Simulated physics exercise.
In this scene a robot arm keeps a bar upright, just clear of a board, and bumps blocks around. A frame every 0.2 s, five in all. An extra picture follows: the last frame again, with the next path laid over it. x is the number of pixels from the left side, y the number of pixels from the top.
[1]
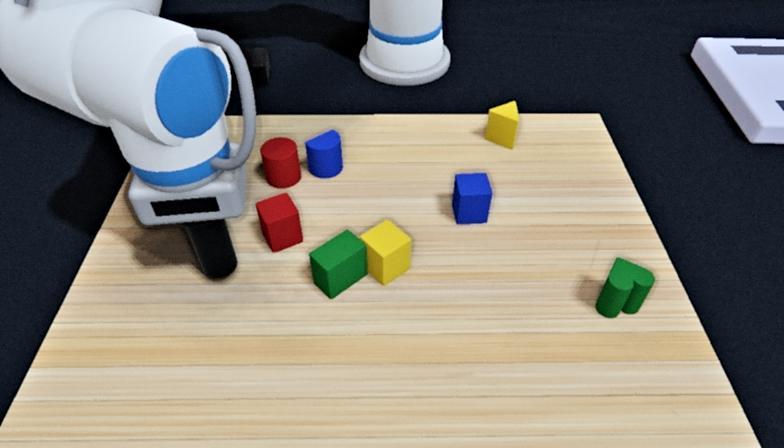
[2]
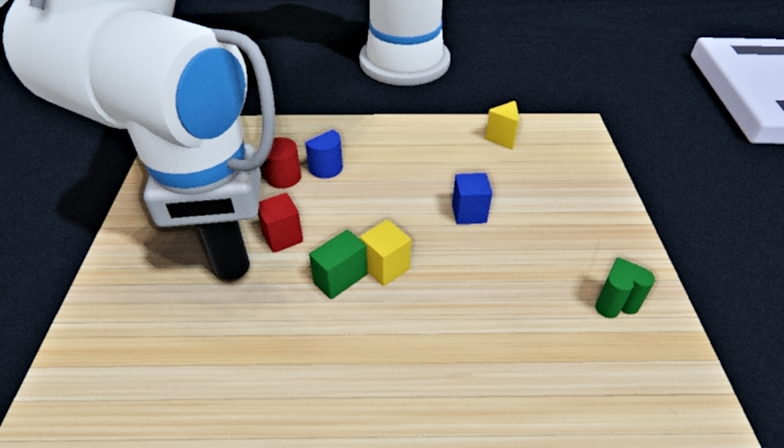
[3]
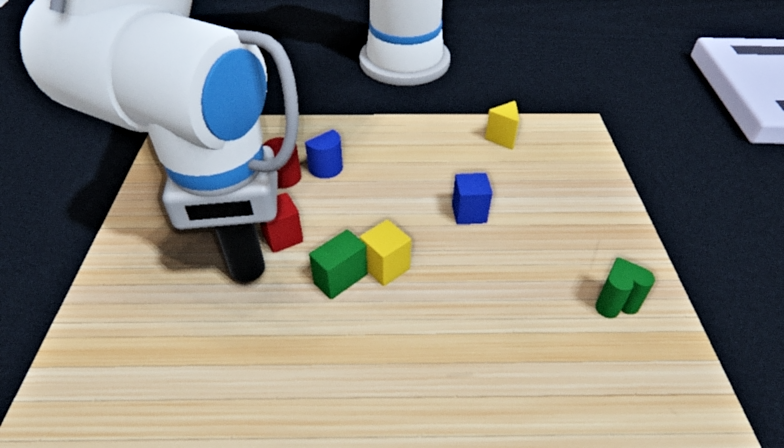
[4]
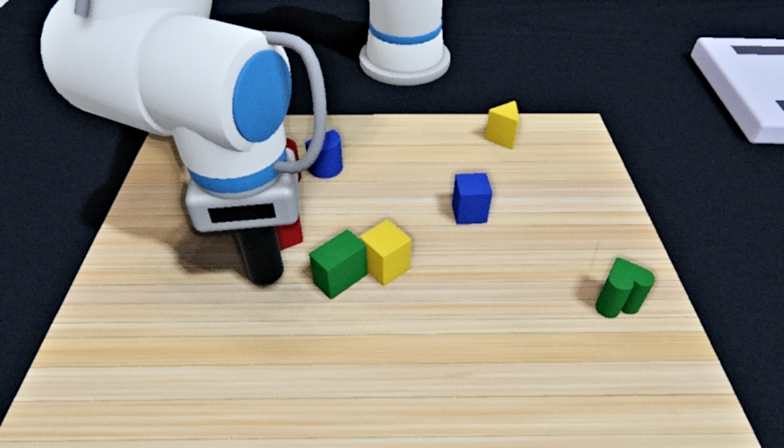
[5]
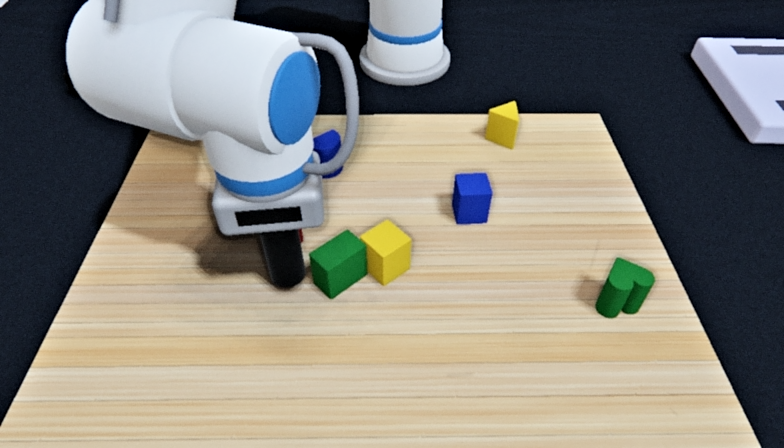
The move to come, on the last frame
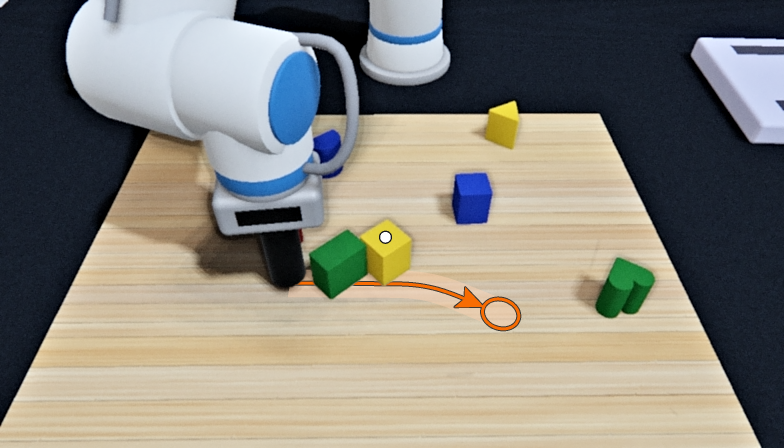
A white and blue robot arm holding a short black bar reaches over the left side of a pale wooden board on a dark surface, seen from above at an angle. A red cylinder and cube, blue blocks, touching green and yellow blocks, a yellow triangle and a green heart lie scattered. The arm slides steadily right, covering the red blocks from view, while the camera and visible blocks stay still.
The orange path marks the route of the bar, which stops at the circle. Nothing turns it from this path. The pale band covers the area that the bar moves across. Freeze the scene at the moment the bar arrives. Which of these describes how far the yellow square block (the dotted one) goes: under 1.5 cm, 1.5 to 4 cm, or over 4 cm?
The displacement of the yellow square block is above 4 cm.
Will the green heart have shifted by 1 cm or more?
In short: No.
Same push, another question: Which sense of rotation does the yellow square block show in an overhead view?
Spins counterclockwise.
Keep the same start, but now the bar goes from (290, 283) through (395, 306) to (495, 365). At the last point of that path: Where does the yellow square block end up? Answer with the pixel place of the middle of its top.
When the path ends, it will be at (419, 222).
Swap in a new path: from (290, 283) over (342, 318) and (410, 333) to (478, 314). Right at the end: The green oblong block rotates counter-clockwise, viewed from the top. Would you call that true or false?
My answer: True.
The drawn path runs from (290, 283) over (361, 284) and (432, 288) to (501, 314); the dot is on the yellow square block.
What follows on the original path. One third of the way, bar at (361, 275); green oblong block at (403, 242), turned 20° anticlockwise; yellow square block at (438, 221), turned 20° anticlockwise.
Two thirds of the way, bar at (434, 279); green oblong block at (454, 238), turned 90° anticlockwise; yellow square block at (456, 206), turned 30° anticlockwise.
At the end, bar at (503, 305); red square block not moved; green oblong block at (459, 237), turned 105° anticlockwise; yellow square block at (456, 206), turned 30° anticlockwise; green heart not moved.
